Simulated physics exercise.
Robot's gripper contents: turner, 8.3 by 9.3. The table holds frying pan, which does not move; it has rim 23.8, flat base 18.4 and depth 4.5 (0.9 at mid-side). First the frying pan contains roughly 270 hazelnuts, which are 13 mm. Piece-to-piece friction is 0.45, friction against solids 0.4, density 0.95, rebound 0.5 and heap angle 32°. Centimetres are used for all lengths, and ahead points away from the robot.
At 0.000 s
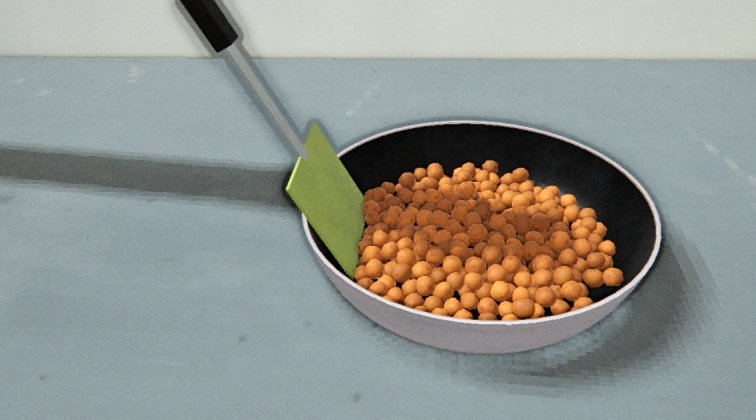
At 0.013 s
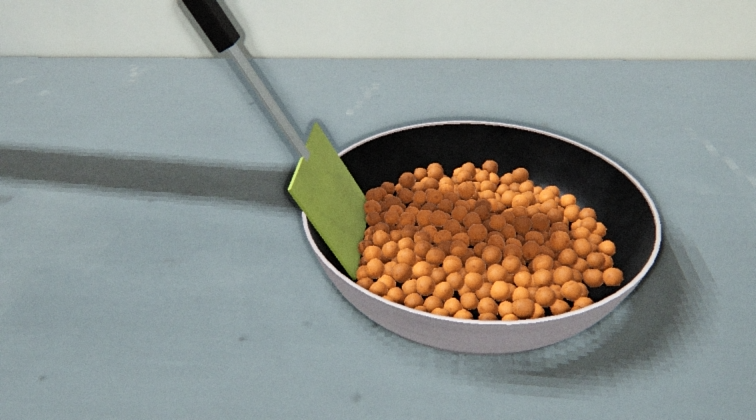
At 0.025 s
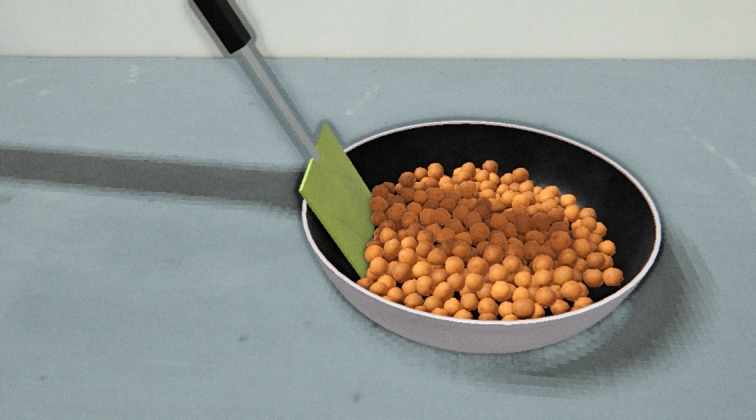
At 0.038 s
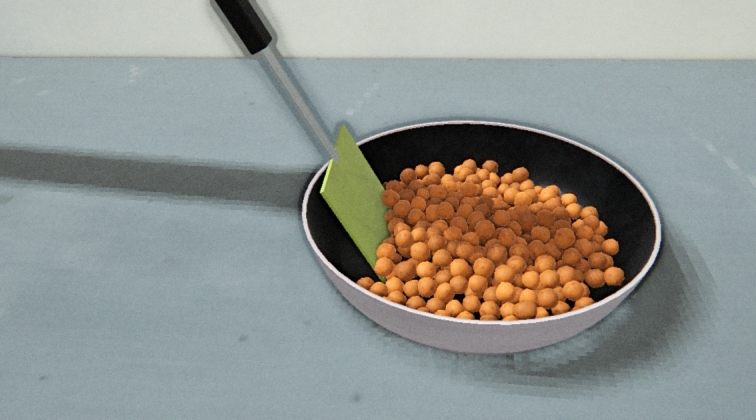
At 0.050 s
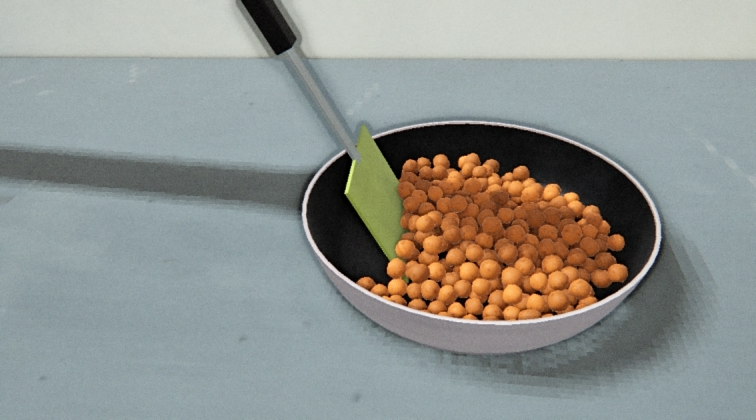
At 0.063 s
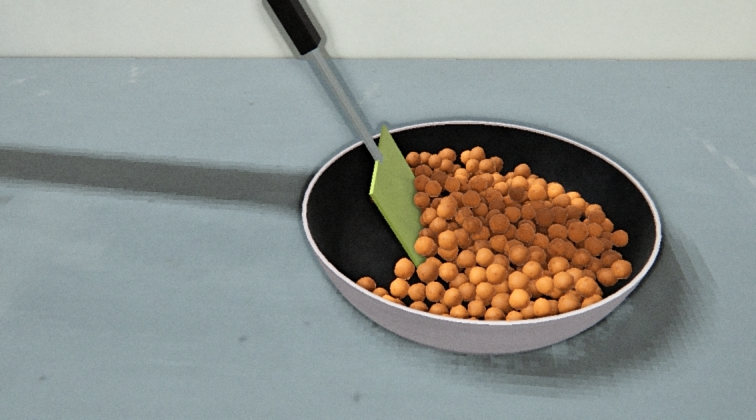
Frying pan of hazelnuts sitting still on a blue-grey table while a green turner slides right, pushing the nuts into a heap.
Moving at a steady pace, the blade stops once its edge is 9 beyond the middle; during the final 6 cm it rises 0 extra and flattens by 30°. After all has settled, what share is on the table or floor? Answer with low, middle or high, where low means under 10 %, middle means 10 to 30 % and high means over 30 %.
Middle.
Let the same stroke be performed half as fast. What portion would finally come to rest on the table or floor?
Estimated result: Some 5 %.
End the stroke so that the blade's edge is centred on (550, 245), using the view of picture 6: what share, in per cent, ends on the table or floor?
Roughly 5 per cent, I'd say.
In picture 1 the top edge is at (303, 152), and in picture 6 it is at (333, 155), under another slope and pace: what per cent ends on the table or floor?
Around 5 per cent finishes there.
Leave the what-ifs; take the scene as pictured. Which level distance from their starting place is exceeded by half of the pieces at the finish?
6 cm.
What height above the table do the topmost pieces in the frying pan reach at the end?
About 5.5 centimetres.
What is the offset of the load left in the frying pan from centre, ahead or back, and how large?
Ahead of centre, roughly 4.5 centimetres.
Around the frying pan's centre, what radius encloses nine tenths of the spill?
Around 40 centimetres.
After 0.09 s, sloping 63°, highest piece 7 above the table; 270 in the frying pan.
After 0.13 s, sloping 55°, highest piece 9 above the table; 270 in the frying pan.
After 0.34 s, sloping 33°, highest piece 10 above the table; 216 in the frying pan, 42 on the table or floor, 12 on the blade or in flight.
After 1.39 s, sloping 33°, highest piece 5 above the table; 216 in the frying pan, 54 on the table or floor.
At rest, 216 in the frying pan, 54 on the table or floor. That is 20 % on the table or floor.
